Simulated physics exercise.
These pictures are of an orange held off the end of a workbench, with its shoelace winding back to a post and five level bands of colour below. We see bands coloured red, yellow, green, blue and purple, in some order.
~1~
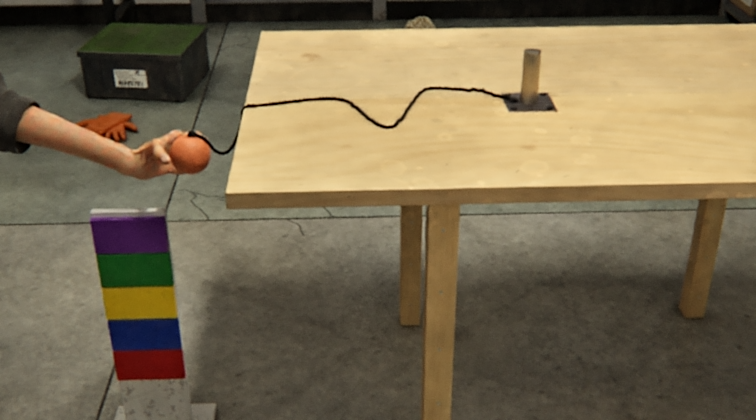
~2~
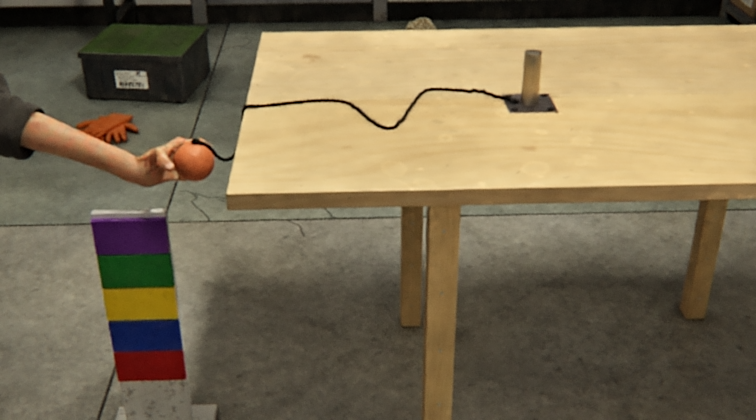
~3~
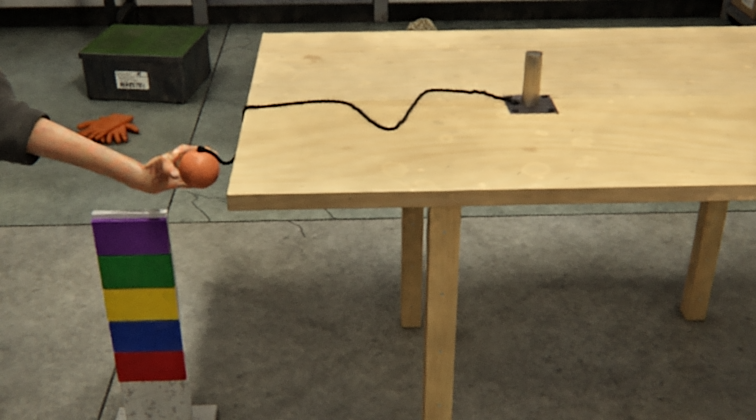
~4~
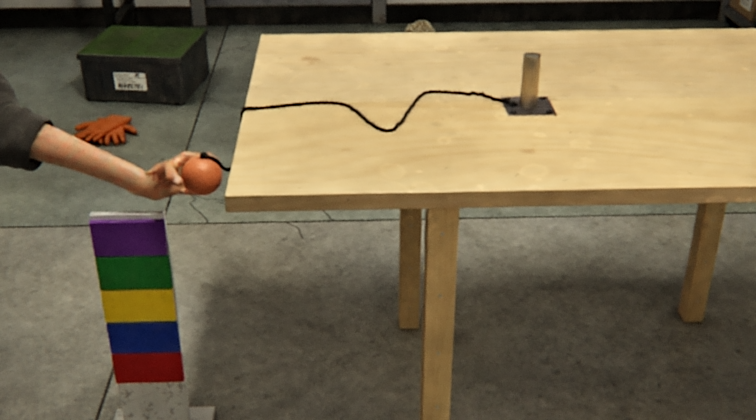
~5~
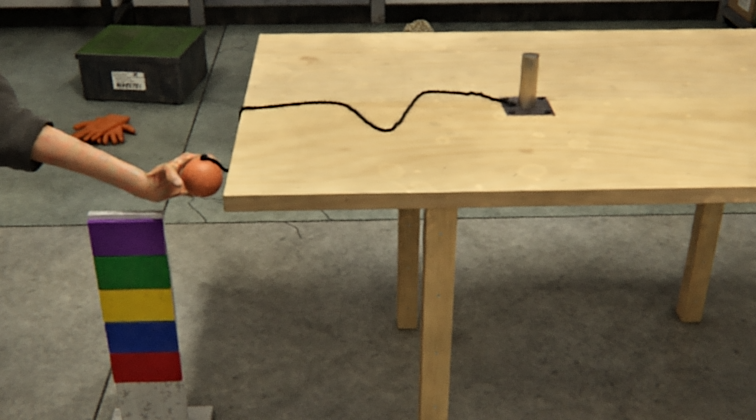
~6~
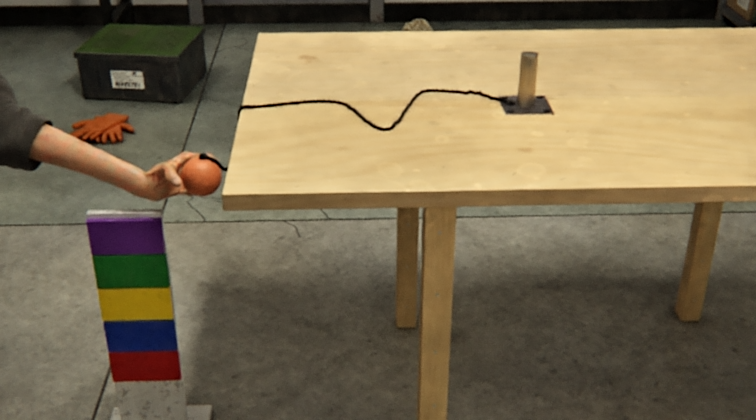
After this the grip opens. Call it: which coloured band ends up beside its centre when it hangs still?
Blue, beside its centre.
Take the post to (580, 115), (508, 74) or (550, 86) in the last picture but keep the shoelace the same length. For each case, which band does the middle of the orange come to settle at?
Try one - yellow; try two - blue; try three - yellow.
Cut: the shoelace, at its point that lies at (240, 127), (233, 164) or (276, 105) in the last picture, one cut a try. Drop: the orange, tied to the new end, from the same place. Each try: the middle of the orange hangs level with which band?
In order of the tries: Green; then yellow; then purple.
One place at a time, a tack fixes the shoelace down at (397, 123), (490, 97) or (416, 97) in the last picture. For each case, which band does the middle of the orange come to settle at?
Note: Try 1 green; try 2 blue; try 3 yellow.
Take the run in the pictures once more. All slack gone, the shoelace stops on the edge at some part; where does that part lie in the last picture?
It's the one at (357, 113).
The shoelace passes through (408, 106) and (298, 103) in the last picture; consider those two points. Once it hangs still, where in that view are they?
The first ends at (358, 107) and the second at (245, 181).
Soon after, orange near (219, 330); level with blue.
After that, orange near (288, 315); level with blue.
And then, orange near (238, 323); level with blue.
In the end, orange near (257, 323); level with blue. At blue.
